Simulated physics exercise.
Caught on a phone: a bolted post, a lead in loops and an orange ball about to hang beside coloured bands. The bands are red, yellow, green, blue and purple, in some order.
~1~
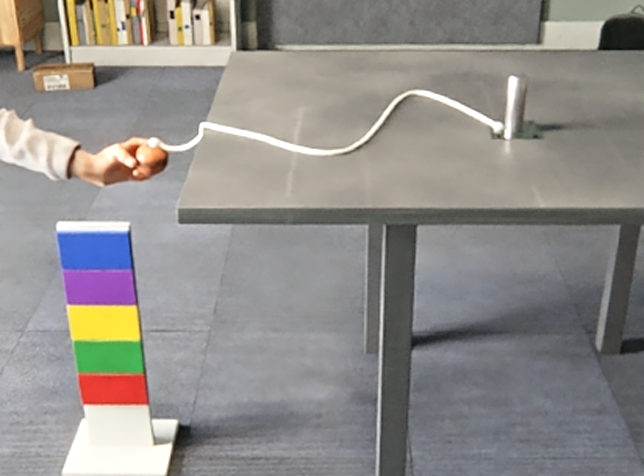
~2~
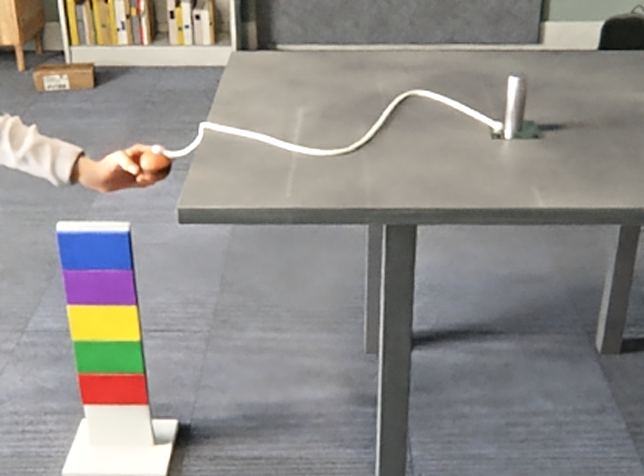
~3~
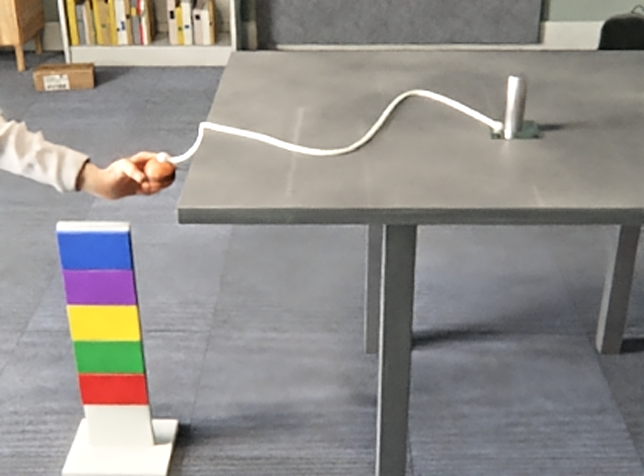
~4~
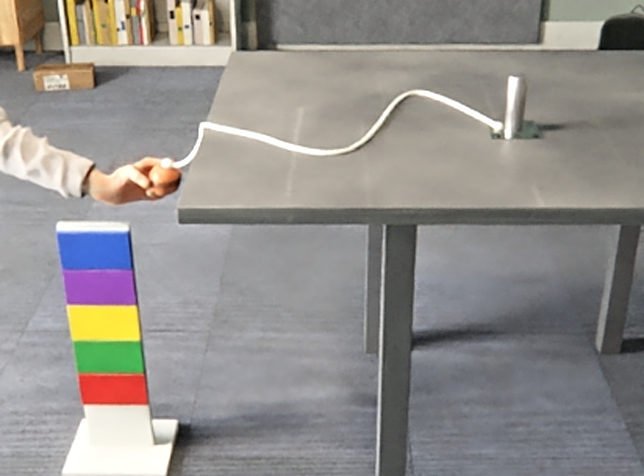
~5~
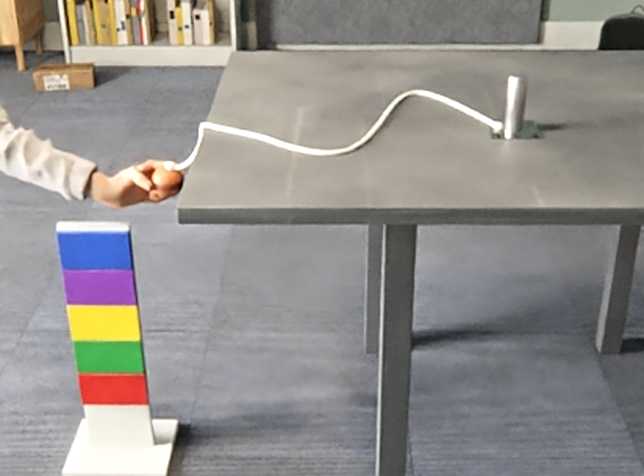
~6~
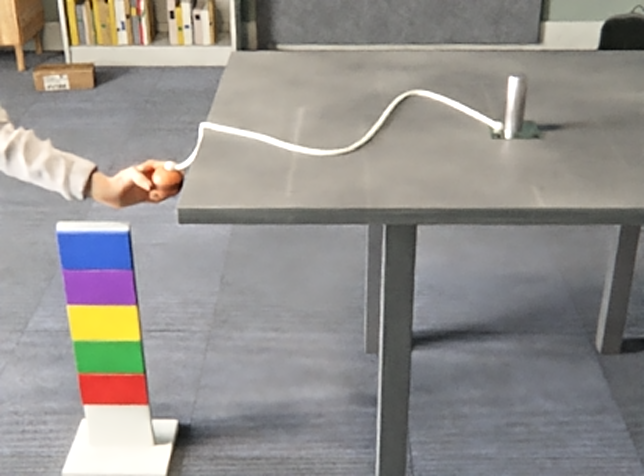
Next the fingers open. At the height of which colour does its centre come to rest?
The green one.
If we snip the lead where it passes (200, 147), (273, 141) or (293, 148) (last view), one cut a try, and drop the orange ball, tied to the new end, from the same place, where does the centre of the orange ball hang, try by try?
About (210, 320), (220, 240) and (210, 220).
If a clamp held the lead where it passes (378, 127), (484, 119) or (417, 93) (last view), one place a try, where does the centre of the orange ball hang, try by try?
Try by try, around (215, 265), (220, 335) and (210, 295).
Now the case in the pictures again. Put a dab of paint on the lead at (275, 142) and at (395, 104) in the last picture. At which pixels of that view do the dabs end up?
Near (210, 217) and (320, 122).
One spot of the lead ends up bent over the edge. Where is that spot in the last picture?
Near (362, 143).
A little later, ball near (213, 350); level with green.
Next, ball near (224, 341); level with green.
When it is over, ball near (223, 347); level with green. The lead holds its middle at green.
